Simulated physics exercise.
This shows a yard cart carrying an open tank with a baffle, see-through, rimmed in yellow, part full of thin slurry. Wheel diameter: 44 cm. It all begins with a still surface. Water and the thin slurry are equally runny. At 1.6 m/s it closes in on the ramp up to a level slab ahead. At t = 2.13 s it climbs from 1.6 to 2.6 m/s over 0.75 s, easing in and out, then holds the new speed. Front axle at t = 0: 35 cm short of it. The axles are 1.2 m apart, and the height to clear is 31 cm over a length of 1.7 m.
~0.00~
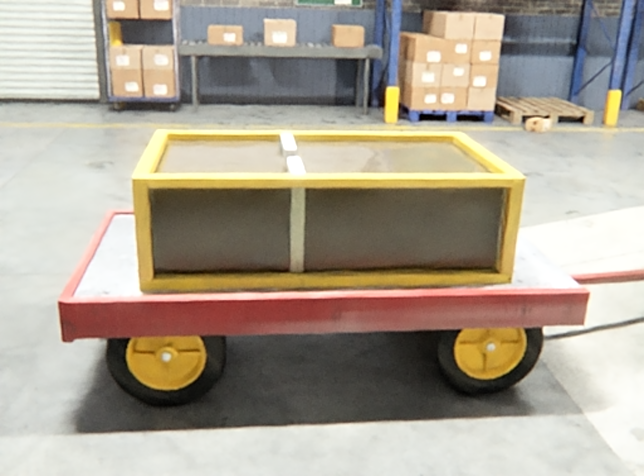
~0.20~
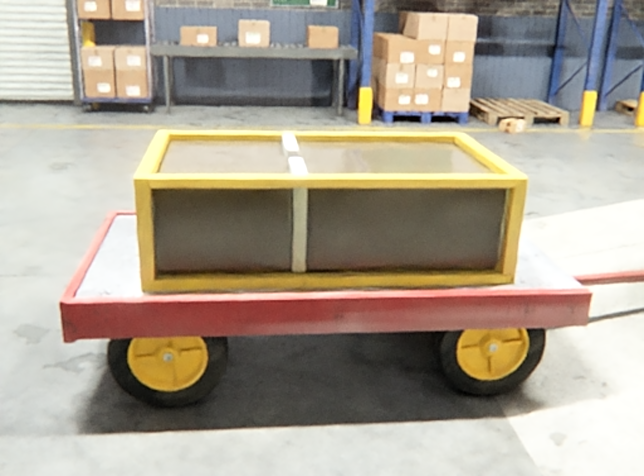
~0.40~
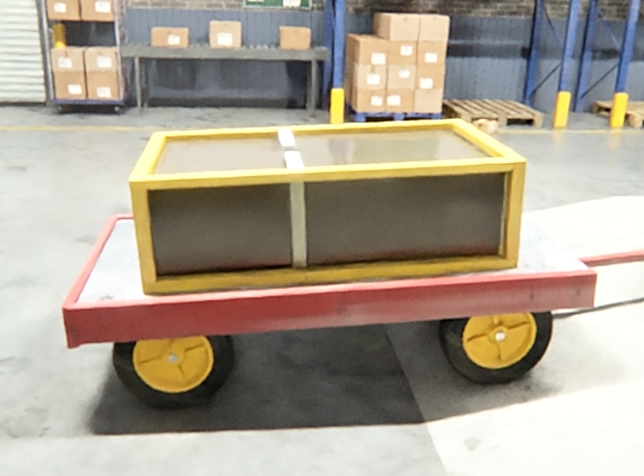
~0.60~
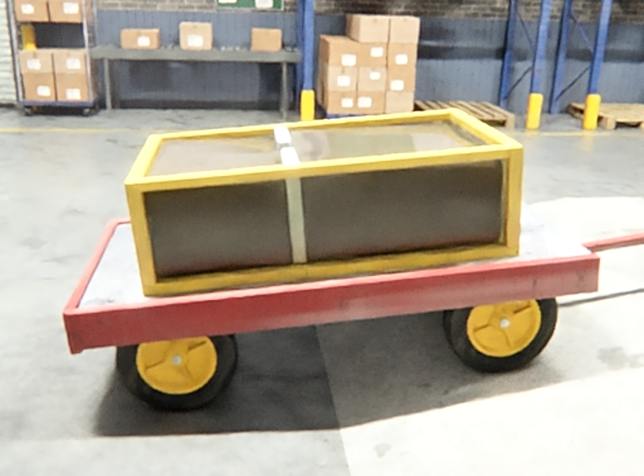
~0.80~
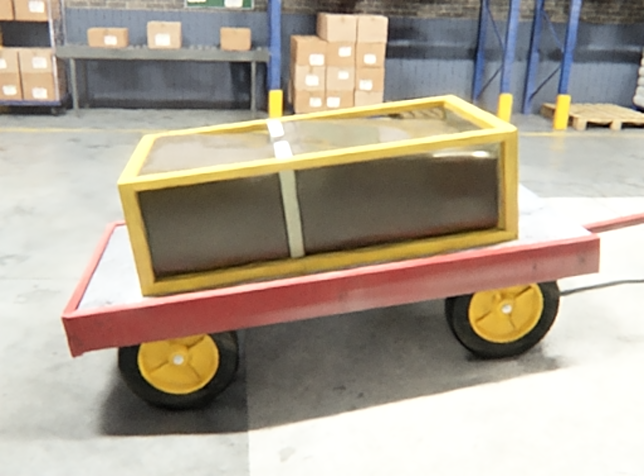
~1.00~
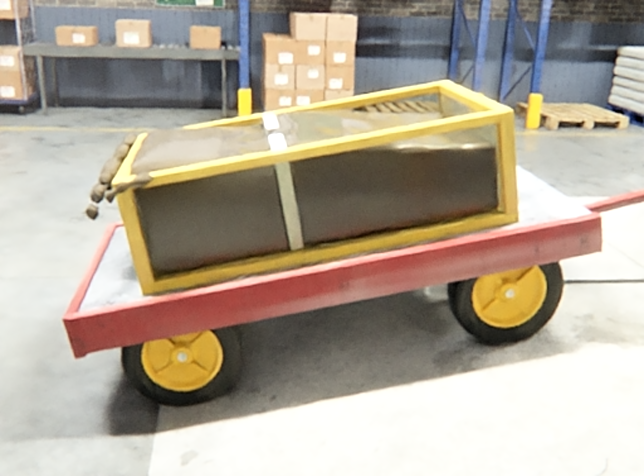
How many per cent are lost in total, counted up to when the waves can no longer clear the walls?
In total about 9 out of 100 parts are lost.
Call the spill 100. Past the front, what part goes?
Some 0 per cent of it.
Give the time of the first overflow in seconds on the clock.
At roughly 1.2 s.
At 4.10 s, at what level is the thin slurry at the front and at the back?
At the front 32 cm, at the back 28 cm.
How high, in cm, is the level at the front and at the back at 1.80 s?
It reads roughly 28 cm up front and 40 cm at the back.
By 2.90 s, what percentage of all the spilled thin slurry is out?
About 90 %.
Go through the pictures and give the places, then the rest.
The surface is at (442, 144) by the front wall; at (183, 143) by the back wall; it lies level with the rim line; board top at (291, 150); the front is on the right, levels are read along the far wall; a wheel hub at (166, 360), in the first picture.
The surface is at (444, 145) by the front wall; at (185, 144) by the back wall; it lies level with the rim line, in the second picture.
The surface is at (441, 134) by the front wall; at (181, 143) by the back wall; it lies level with the rim line; the tank is 3° nose up, in the third picture.
The surface is at (438, 128) by the front wall; at (177, 142) by the back wall; it climbs 2° towards the back; the tank is 5° nose up, in the fourth picture.
The surface is at (433, 123) by the front wall; at (170, 138) by the back wall; it climbs 5° towards the back; the tank is 8° nose up, in the fifth picture.
The surface is at (430, 115) by the front wall; at (165, 135) by the back wall; it climbs 6° towards the back; a wheel hub at (182, 361); the tank is 11° nose up, in the sixth picture.
After 1.80 s the surface is 27 cm up at the front and 40 cm at the back; 6 per cent is out, over the back.
After 2.90 s the surface is 22 cm up at the front and 37 cm at the back; 9 per cent is out, over the back.
After 4.10 s the surface is 32 cm up at the front and 29 cm at the back; 9 per cent is out, over the back.
After 6.59 s 9 per cent is out, over the back, 29 of 309 litres.
